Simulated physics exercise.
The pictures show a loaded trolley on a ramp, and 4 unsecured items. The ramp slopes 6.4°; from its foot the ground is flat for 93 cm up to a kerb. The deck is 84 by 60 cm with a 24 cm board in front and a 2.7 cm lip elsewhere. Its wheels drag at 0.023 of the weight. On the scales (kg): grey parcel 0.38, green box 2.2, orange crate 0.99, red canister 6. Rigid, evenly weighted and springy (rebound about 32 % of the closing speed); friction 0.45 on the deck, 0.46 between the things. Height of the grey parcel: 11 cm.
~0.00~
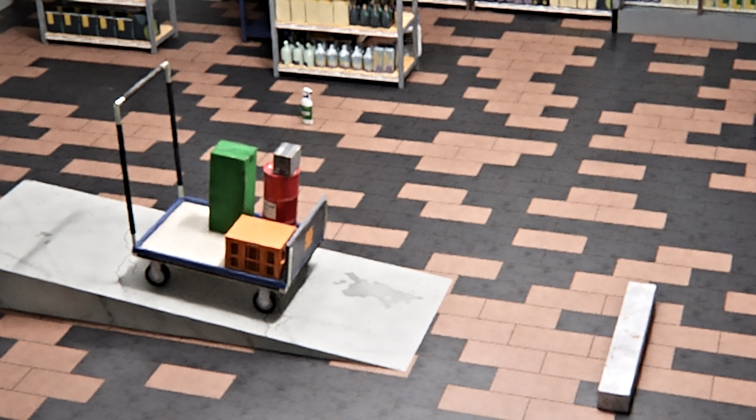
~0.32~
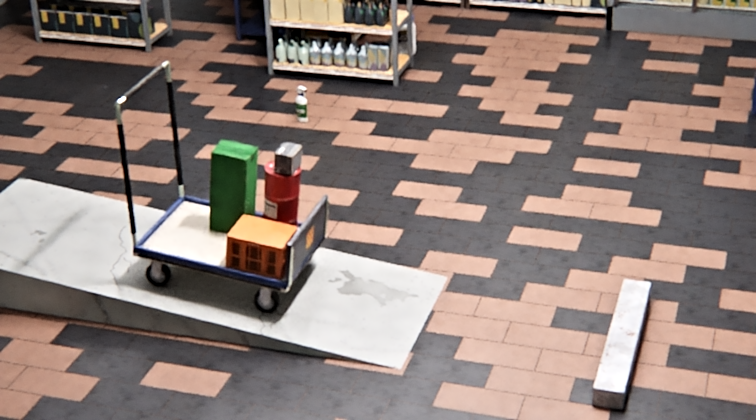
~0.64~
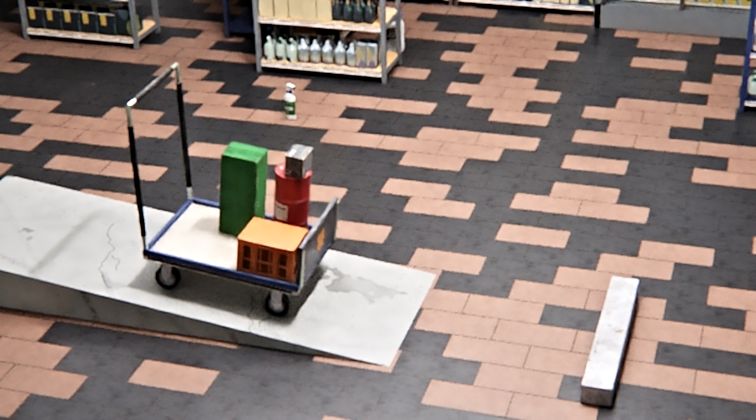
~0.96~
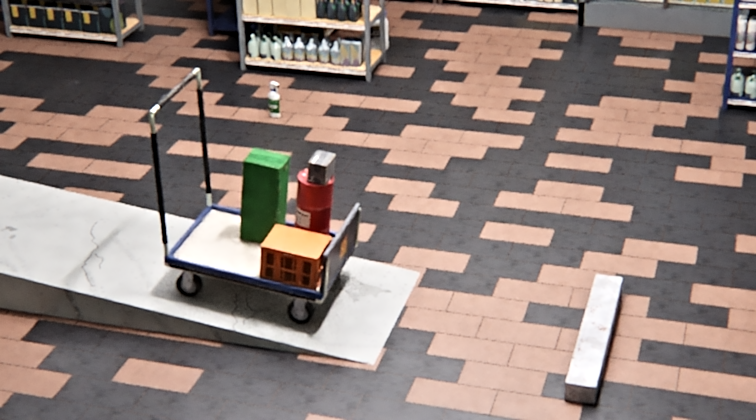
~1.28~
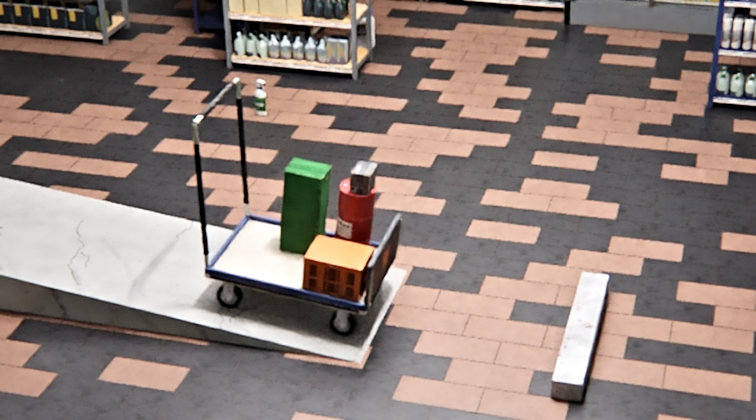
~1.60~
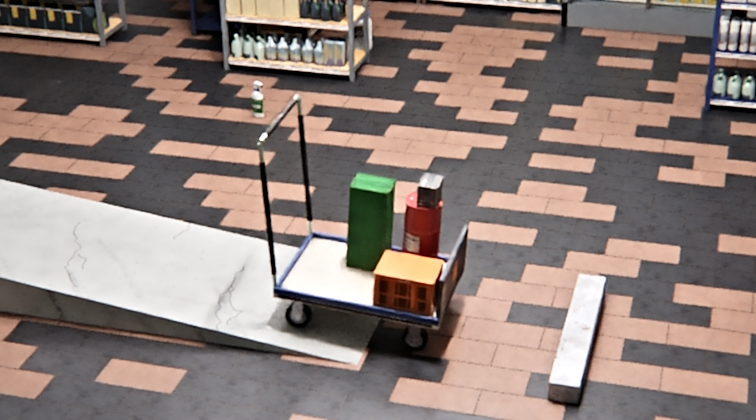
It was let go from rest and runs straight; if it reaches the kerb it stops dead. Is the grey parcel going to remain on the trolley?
The grey parcel ends off the deck.
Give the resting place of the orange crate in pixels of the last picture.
At about (538, 302).
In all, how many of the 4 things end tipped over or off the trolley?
That comes to 1.
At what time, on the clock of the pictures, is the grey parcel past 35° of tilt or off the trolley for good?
At about 2.3 s.
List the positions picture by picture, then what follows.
In the first picture, 163 cm to the kerb; grey parcel (287, 160); green box (233, 189).
In the second picture, 160 cm to the kerb; red canister (281, 203); green box (233, 189).
In the third picture, 148 cm to the kerb; orange crate (272, 251); red canister (291, 205).
In the fourth picture, 128 cm to the kerb; green box (265, 198); orange crate (295, 258).
In the fifth picture, 99 cm to the kerb; red canister (355, 222); green box (305, 208).
In the sixth picture, 61 cm to the kerb; grey parcel (430, 191); orange crate (408, 284).
After 2.10 s, trolley at the kerb.
After 2.30 s, trolley at the kerb; grey parcel tipped 13° from how it sat near (588, 209); green box slid 14 cm; red canister slid 8 cm.
After 2.70 s, trolley at the kerb; grey parcel now off the trolley; green box slid 13 cm; red canister slid 9 cm.
By the end (3.2 s), off the trolley, grey parcel; not toppled but over 10 cm from the start, green box; the other 2 in place, give or take 10 cm.
